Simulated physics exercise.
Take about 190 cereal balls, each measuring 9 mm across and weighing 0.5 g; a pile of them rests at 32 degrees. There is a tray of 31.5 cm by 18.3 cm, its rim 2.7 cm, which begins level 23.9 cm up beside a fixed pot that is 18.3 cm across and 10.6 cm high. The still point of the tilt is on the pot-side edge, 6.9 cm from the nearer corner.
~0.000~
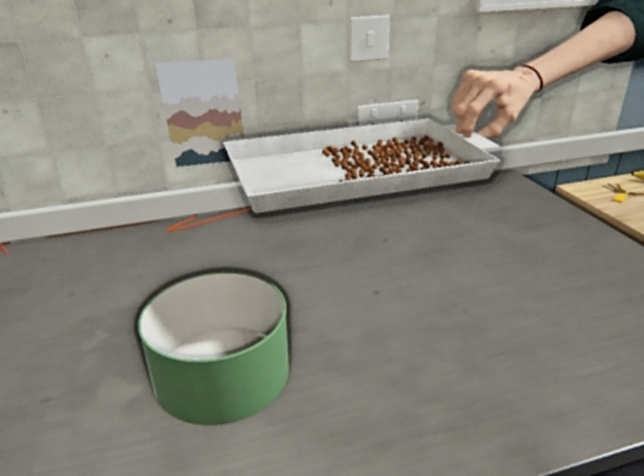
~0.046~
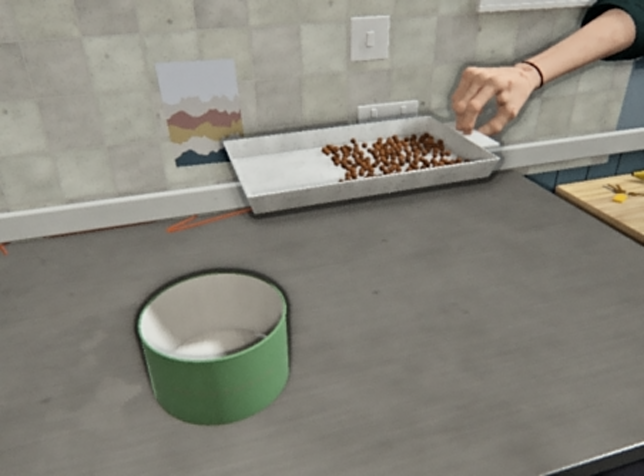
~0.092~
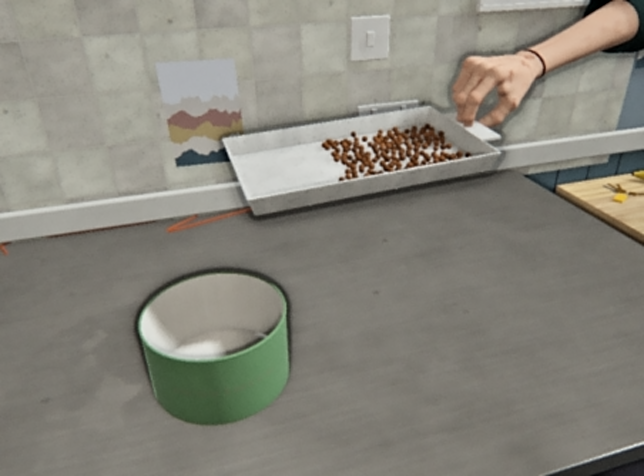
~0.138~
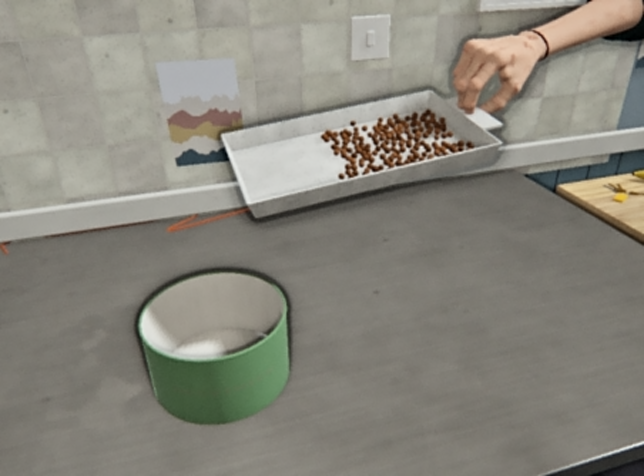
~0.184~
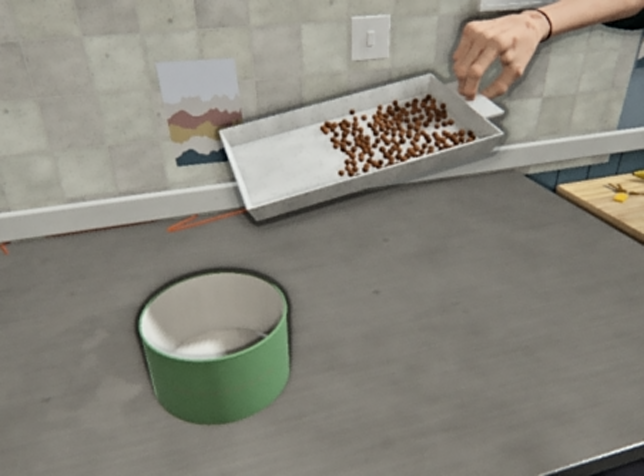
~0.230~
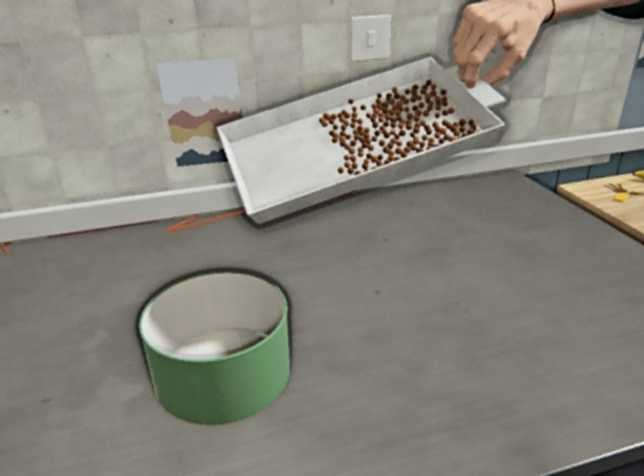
The clip shows a hand at the right end of a white tray of small brown balls, raising that end so the tray tilts down toward the left, while a green pot stays still on the gray counter.
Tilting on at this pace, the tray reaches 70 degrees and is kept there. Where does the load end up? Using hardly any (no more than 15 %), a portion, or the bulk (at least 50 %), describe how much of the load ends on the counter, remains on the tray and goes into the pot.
Counter: Hardly any, tray: A portion, pot: The bulk.
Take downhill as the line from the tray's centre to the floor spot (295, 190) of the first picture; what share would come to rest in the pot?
Near 65 percent, give or take.
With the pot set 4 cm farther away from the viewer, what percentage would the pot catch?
With that change it comes to something like 45 in a hundred.
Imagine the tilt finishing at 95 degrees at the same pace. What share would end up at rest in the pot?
Then about 100 per cent.
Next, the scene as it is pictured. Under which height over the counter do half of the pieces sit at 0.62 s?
Height: Around 28 cm.
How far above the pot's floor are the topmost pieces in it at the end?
About 2.0 centimetres.
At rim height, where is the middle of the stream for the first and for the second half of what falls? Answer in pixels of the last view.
Roughly (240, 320) to start, and after that (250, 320).
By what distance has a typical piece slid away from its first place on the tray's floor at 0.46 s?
It has moved some 4 cm from its start.
After 0.46 s, tilt 45 degrees; the tray holds 100 %, the pot 0 %.
Then, at 0.62 s, tilt 62 degrees; the tray holds 100 %, the pot 0 %.
After 0.90 s, tilt 70 degrees; the tray holds 50 %, the pot 40 %.
In the end, at 2.1 s, counter 0 %, tray 30 %, pot 70 %.
